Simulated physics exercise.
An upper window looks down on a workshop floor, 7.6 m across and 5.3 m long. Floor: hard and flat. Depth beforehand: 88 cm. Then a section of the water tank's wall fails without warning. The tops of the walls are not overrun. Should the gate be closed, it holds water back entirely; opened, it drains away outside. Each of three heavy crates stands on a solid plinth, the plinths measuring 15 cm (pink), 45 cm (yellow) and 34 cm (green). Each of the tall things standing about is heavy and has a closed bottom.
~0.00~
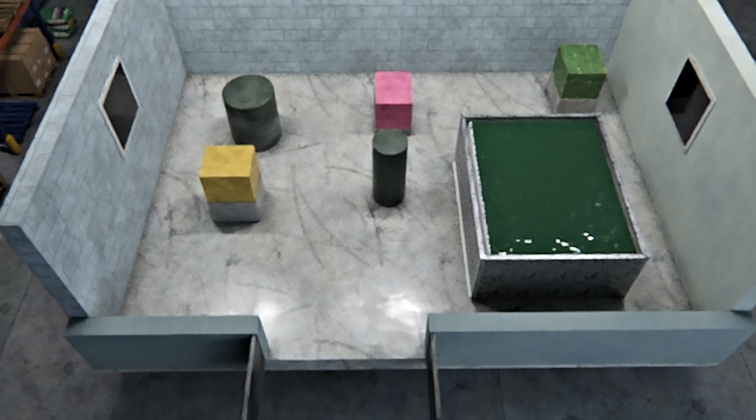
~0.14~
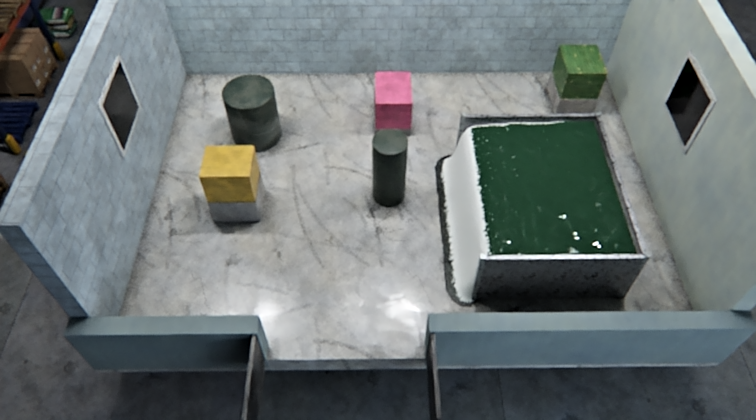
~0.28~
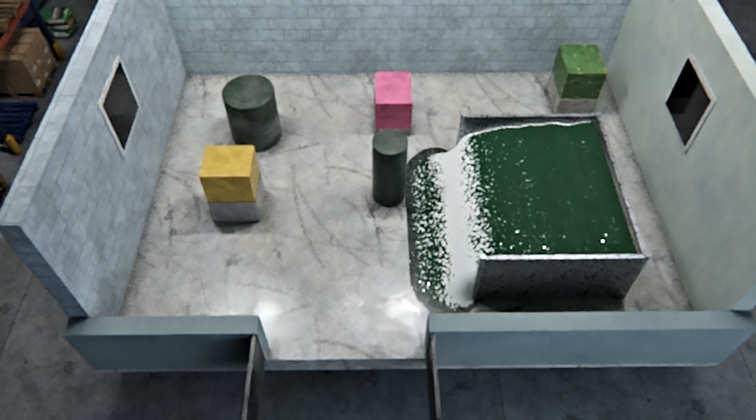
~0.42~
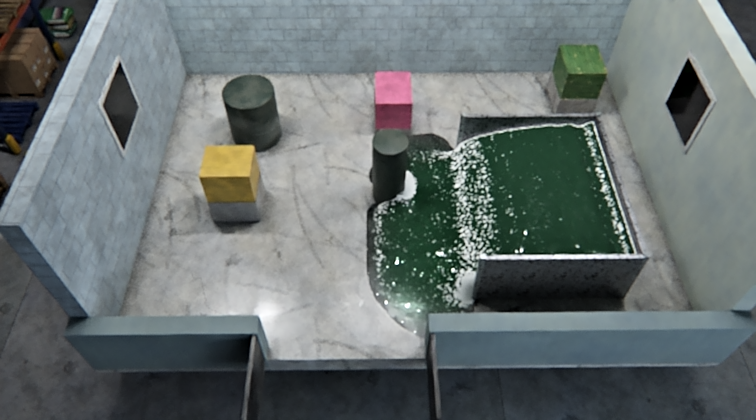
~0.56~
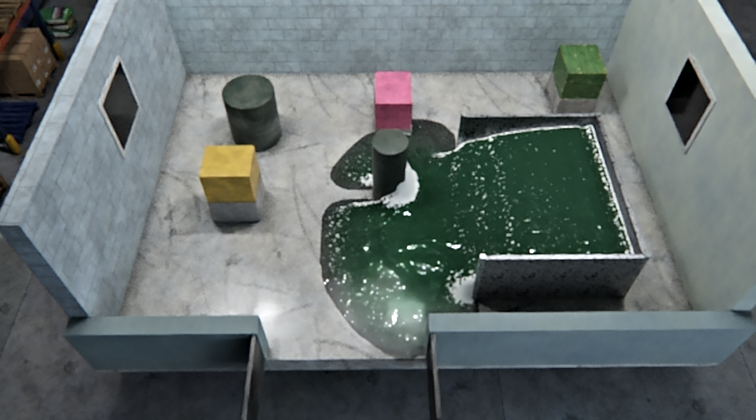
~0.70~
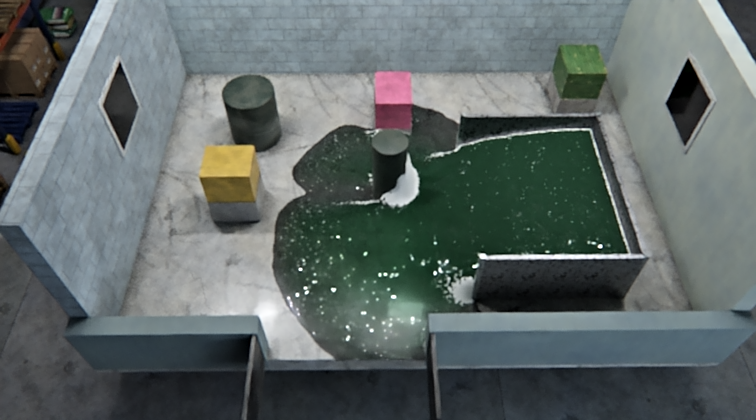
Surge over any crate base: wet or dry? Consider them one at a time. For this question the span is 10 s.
Pink crate wet; yellow crate dry; green crate dry.
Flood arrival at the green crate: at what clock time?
Arrival time, green: 3.0 s.
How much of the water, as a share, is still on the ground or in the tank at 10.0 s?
Roughly 72 percent.
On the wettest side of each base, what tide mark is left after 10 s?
Measured in centimetres, that comes to pink 40, yellow 32 and green 21.
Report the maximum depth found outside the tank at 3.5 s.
Around 36 centimetres deep.
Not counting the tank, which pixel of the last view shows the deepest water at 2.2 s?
Roughly pixel (158, 330).
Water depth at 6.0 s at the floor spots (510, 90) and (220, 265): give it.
8 and 9 cm.
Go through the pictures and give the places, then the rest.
Still water, 88 cm deep, in the water tank at (545, 183), in the first picture.
Water pours out at (468, 211) and has run 1.3 m, to (469, 303); deepest outside 35 cm, 88 cm at the water tank's back, in the second picture.
Water pours out at (468, 212) and has run 1.5 m, to (443, 311); deepest outside 49 cm, 87 cm at the water tank's back, in the third picture.
Water pours out at (468, 213) and has run 1.9 m, to (417, 328); deepest outside 45 cm, 78 cm at the water tank's back, in the fourth picture.
The front is at (385, 345), 2.3 m from the gap at (468, 214); 6.4 m2 of floor is under water; 75 cm left at the back of the water tank, in the fifth picture.
Water pours out at (468, 214) and has run 2.8 m, to (283, 282); deepest outside 91 cm, 73 cm at the water tank's back, in the sixth picture.
After 1.4 s water covers 55 % of the floor and is deepest (52 cm) near (414, 199); pink plinth reached, yellow plinth reached, green plinth not reached.
After 2.2 s water covers 65 % of the floor and is deepest (57 cm) near (158, 330); pink plinth reached, yellow plinth reached, green plinth not reached.
After 3.5 s water covers 70 % of the floor and is deepest (36 cm) near (158, 183); pink plinth reached, yellow plinth reached, green plinth reached.
After 6.0 s water covers 85 % of the floor and is deepest (22 cm) near (366, 110); pink plinth reached, yellow plinth reached, green plinth reached.
After 10.0 s water covers 100 % of the floor and is deepest (16 cm) near (687, 338); highest at the pink plinth 40 cm, highest at the yellow plinth 32 cm, highest at the green plinth 21 cm.
